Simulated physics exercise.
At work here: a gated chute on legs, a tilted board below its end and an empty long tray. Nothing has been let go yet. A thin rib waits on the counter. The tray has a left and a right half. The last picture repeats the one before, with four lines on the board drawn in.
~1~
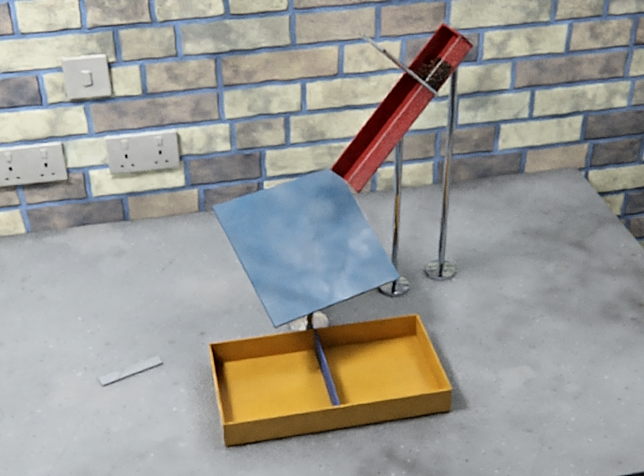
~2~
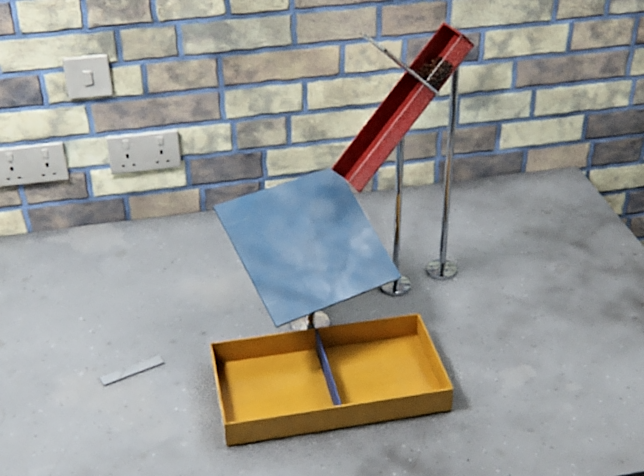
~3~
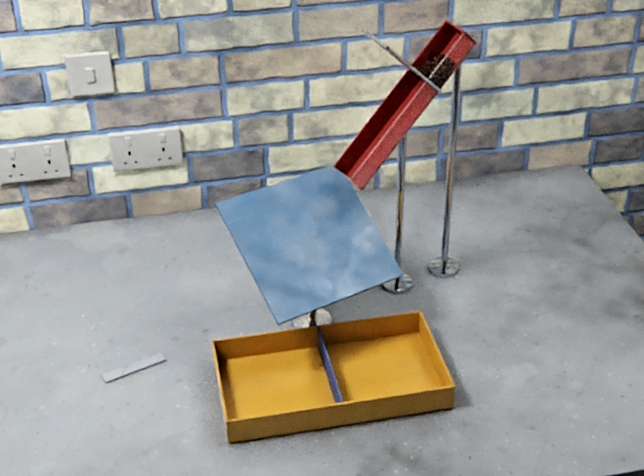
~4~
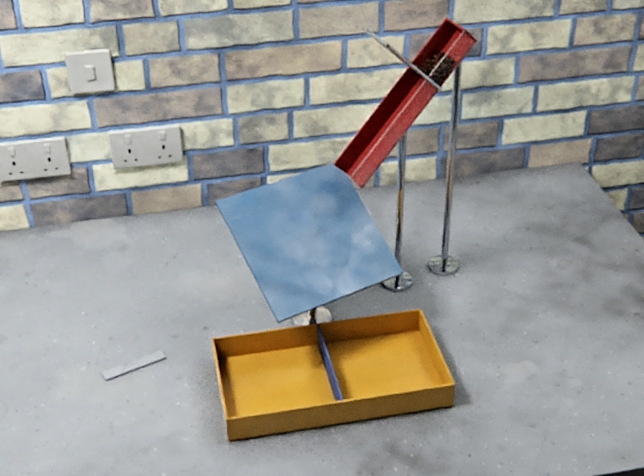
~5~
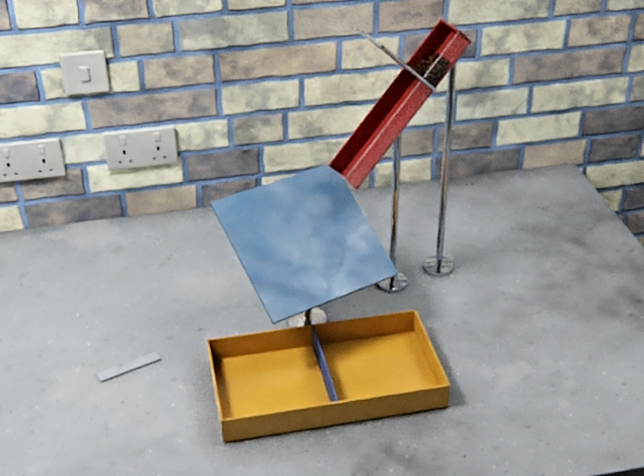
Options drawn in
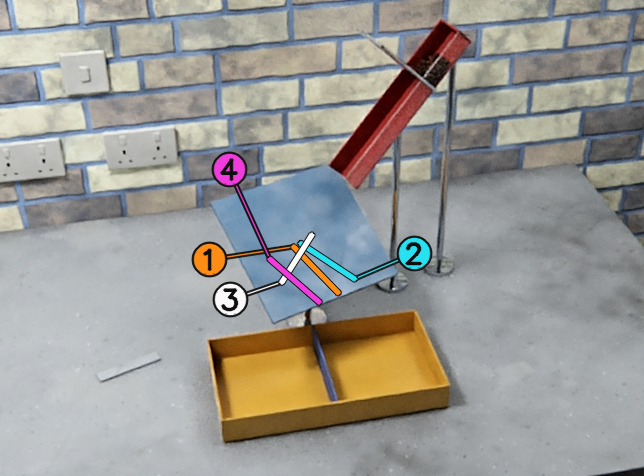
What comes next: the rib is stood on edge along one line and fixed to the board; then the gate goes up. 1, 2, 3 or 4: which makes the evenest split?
It is 3.
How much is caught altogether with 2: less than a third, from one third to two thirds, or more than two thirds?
More than two thirds.
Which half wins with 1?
The right half.
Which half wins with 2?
More lands on the right.
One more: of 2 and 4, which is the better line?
It is 2.
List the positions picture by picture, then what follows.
In the first picture, load behind the gate at (431, 72), allspice berries; lip of the chute at (351, 186), sloping fairly steeply.
In the second picture, middle of the board at (308, 242), tilted fairly steeply; middle of its low edge at (341, 301); of its high edge at (277, 185).
In the third picture, front corners of the tray at (227, 421) and (454, 386); front end of its middle wall at (343, 403); gate still shut at (414, 71).
In the fourth picture, middle of the load at (435, 67); lip at (354, 181).
In the fifth picture, middle of the load at (429, 68); lip at (349, 182).
On the marked copy, line 1 from (293, 246) to (338, 292); line 2 from (300, 243) to (354, 278); line 3 from (311, 235) to (281, 282); line 4 from (270, 259) to (319, 302).
With 1, of what is caught, a small part in the left half, most in the right.
With 2, of what is caught, about a quarter in the left half, most in the right.
With 3, of what is caught, about half in the left half, about half in the right.
With 4, of what is caught, a small part in the left half, nearly all in the right.
